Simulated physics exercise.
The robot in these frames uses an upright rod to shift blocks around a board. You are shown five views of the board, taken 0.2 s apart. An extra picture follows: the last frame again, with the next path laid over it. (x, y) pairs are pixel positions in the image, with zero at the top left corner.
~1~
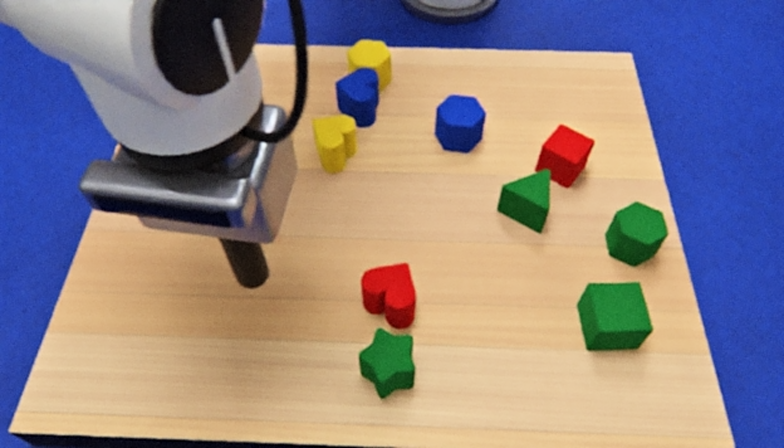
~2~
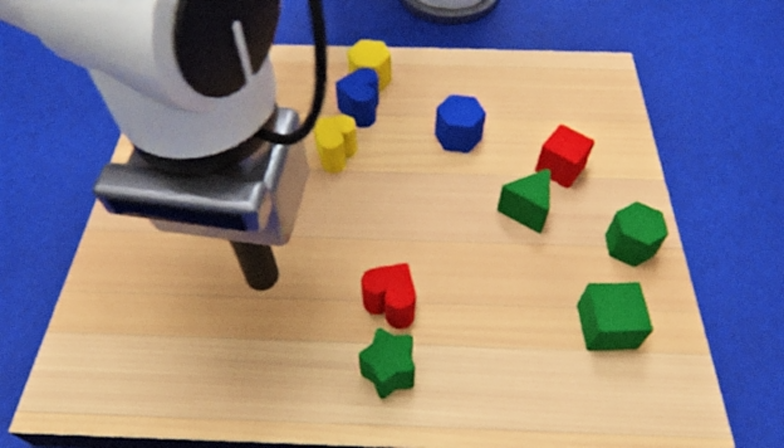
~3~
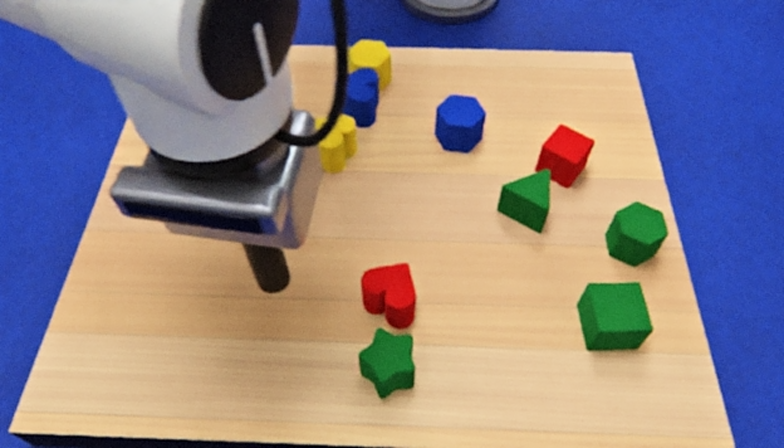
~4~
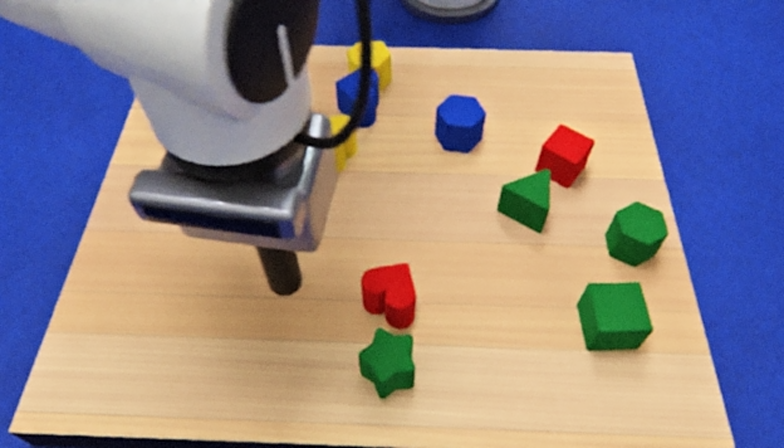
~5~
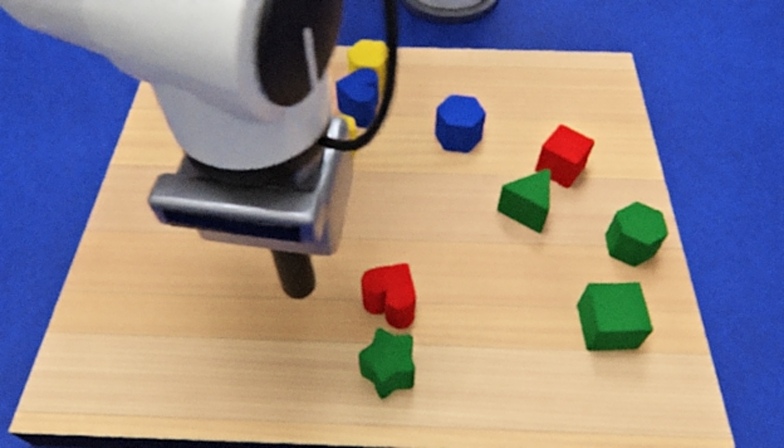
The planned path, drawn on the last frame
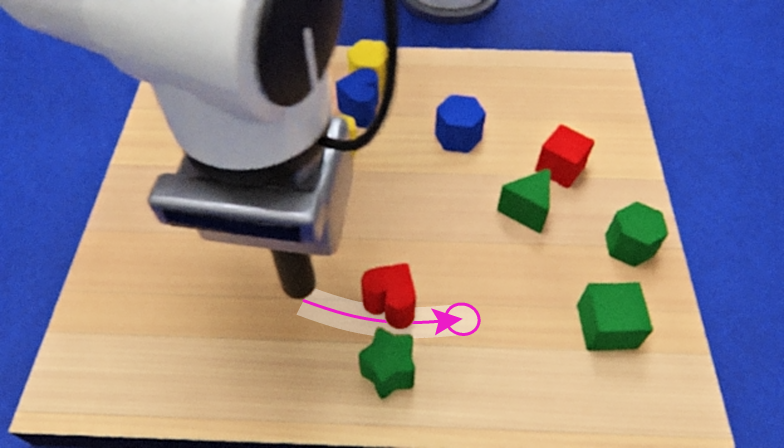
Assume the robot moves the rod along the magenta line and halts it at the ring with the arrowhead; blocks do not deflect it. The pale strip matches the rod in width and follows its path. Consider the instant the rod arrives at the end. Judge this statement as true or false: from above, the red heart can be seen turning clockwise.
The statement is incorrect.
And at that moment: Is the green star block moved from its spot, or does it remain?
That block stands still.
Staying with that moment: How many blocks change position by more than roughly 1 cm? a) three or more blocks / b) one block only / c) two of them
(b)
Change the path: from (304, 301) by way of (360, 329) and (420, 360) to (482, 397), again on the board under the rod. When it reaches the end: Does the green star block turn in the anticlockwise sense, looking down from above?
I believe not.
Drawn move, from (304, 301) through (381, 321) to (462, 319).
The first path, step by step. One third of the way, rod at (353, 301); nothing pushed yet.
Two thirds of the way, rod at (409, 307); red heart at (419, 272), turned 20° anticlockwise.
At the end, rod at (466, 304); green star block still; red heart at (429, 269), turned 50° anticlockwise.
